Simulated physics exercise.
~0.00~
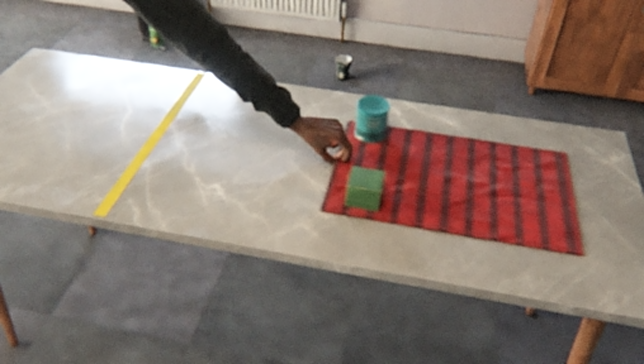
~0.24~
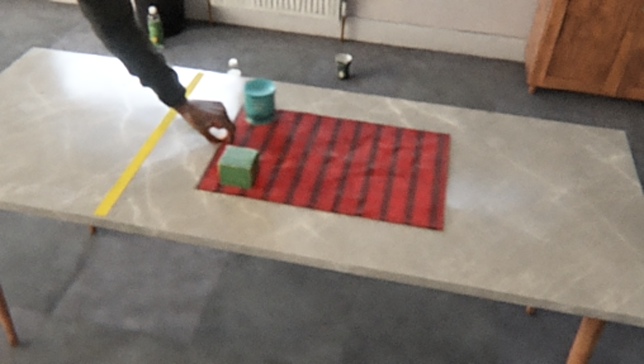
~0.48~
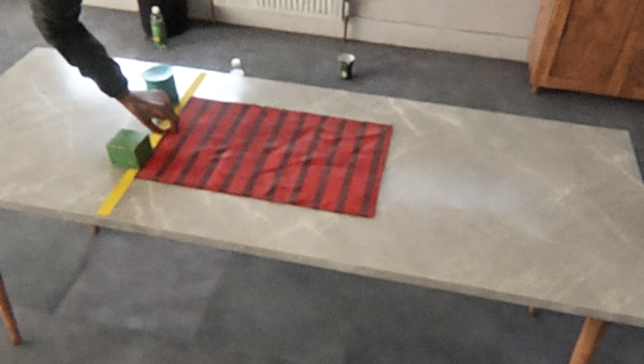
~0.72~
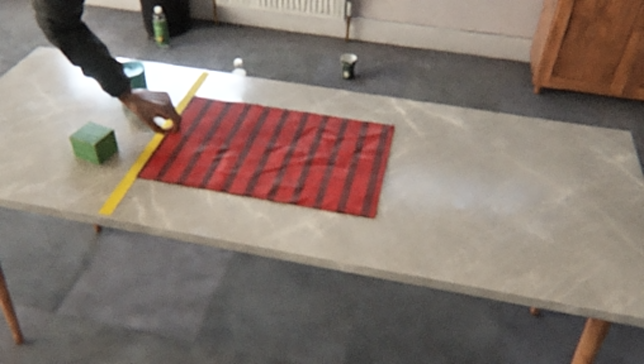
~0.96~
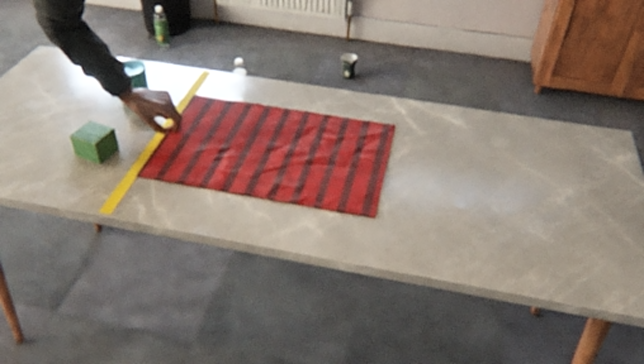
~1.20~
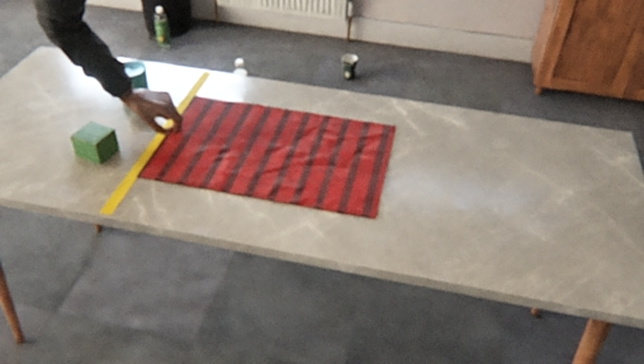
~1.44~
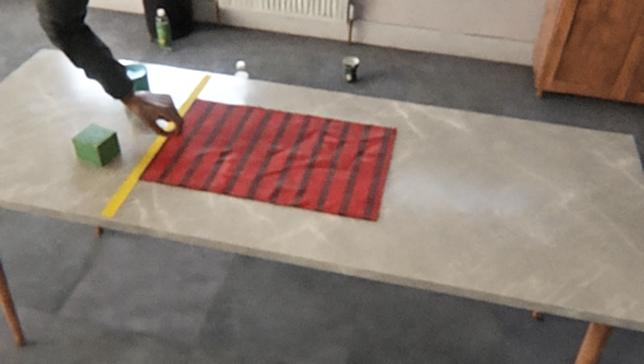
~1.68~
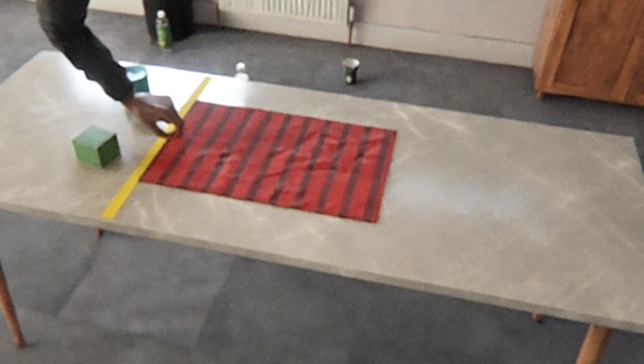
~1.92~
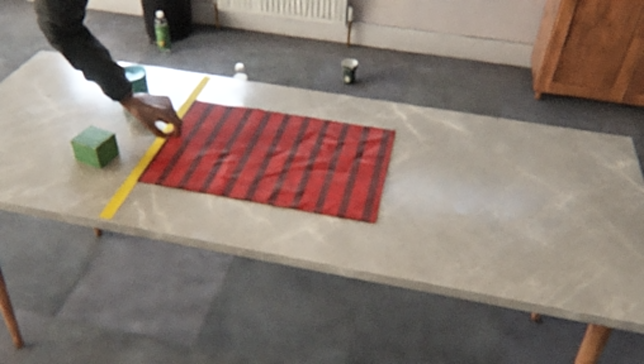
The footage shows a hand pulling a red striped cloth carrying a green block and a turquoise tin leftward across a table towards yellow tape. The cloth stops at the tape, while the block and tin slide off its front edge and come to rest beyond it.
